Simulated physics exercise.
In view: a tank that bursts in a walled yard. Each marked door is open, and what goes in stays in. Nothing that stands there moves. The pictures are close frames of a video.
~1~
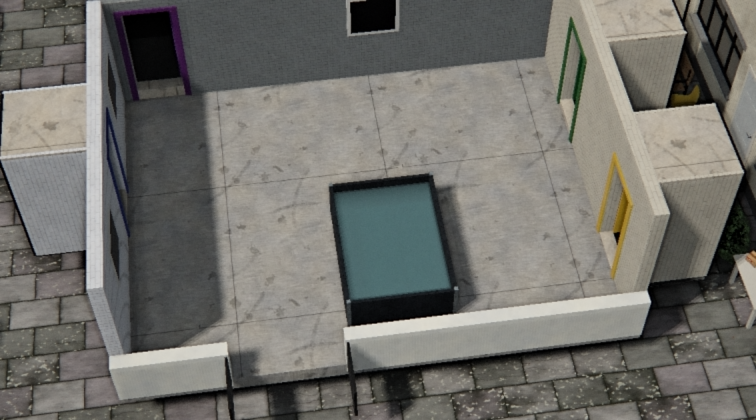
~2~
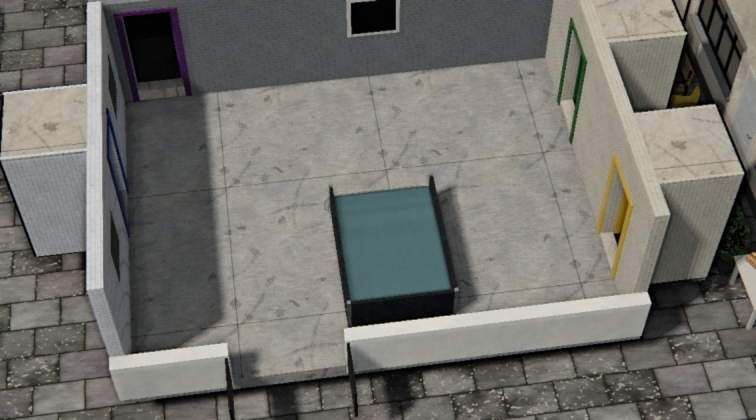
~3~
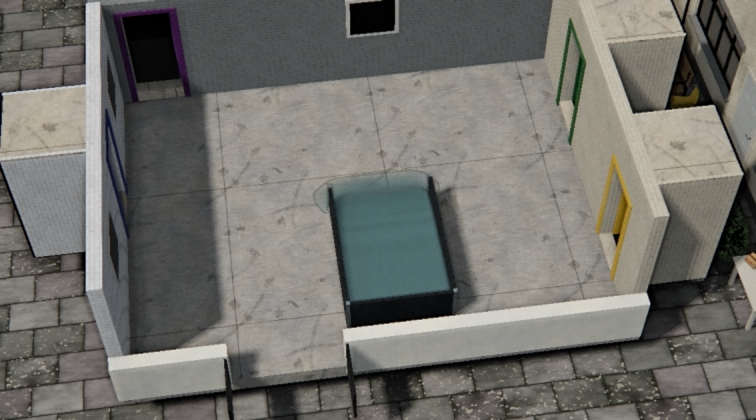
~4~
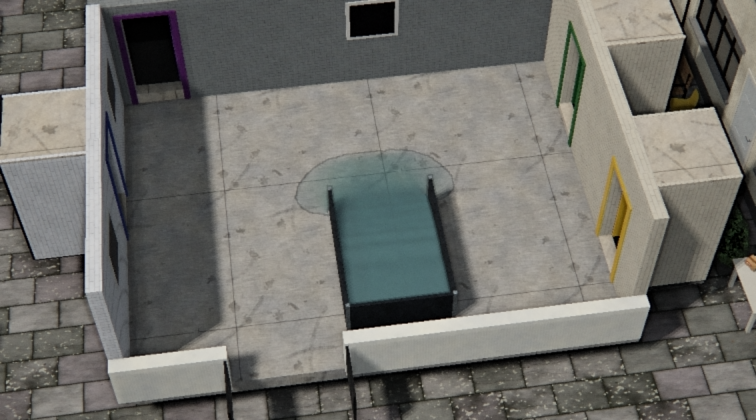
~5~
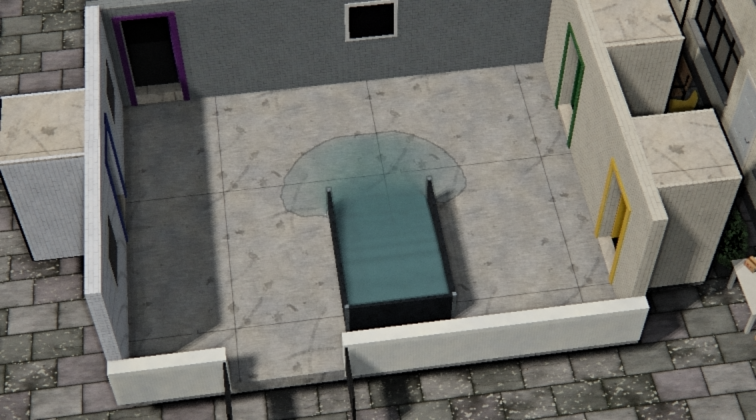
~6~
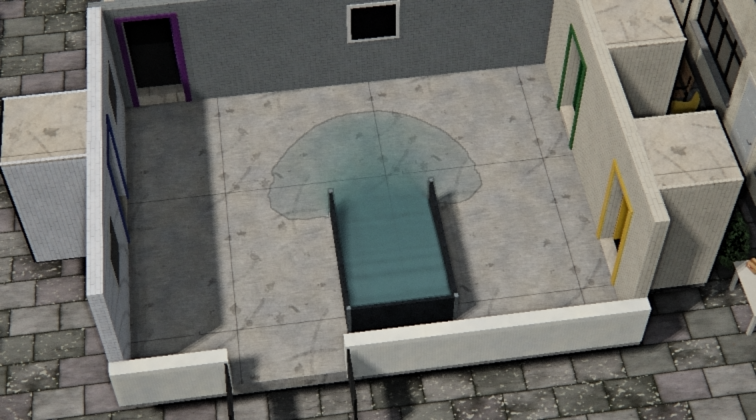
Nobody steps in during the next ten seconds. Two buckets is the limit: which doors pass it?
One by one: The purple door admits no more than that; the green door admits no more than that; the blue door admits no more than that; the yellow door admits no more than that.
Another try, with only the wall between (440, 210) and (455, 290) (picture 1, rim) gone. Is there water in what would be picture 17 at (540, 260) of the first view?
At that place: Under water.
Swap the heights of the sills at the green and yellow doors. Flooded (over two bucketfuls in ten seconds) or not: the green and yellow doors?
One by one: Green takes more, yellow holds.
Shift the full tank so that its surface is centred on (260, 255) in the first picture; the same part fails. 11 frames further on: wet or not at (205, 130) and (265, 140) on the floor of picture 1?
As listed: Covered, awash.
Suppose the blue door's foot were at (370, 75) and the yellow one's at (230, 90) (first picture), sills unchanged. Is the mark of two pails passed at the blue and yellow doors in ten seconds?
My reading: Blue takes more, yellow goes over.
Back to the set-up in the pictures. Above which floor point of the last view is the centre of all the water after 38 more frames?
Close to (360, 182).
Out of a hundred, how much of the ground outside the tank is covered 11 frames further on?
Some 35 per cent.
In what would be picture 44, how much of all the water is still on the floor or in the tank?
Roughly 100 per cent.
A moment on, water covers 25 % of the floor; the purple door not reached, the green door not reached, the blue door not reached, the yellow door not reached.
Next, water covers 35 % of the floor; the purple door not reached, the green door not reached, the blue door not reached, the yellow door not reached.
Then, water covers 40 % of the floor; the purple door wet at the sill, nothing in, the green door wet at the sill, nothing in, the blue door not reached, the yellow door not reached.
Later, water covers 80 % of the floor; the purple door wet at the sill, nothing in, the green door under two buckets in, the blue door wet at the sill, nothing in, the yellow door wet at the sill, nothing in.
In the end, water covers 95 % of the floor; the purple door wet at the sill, nothing in, the green door under two buckets in, the blue door wet at the sill, nothing in, the yellow door under two buckets in.
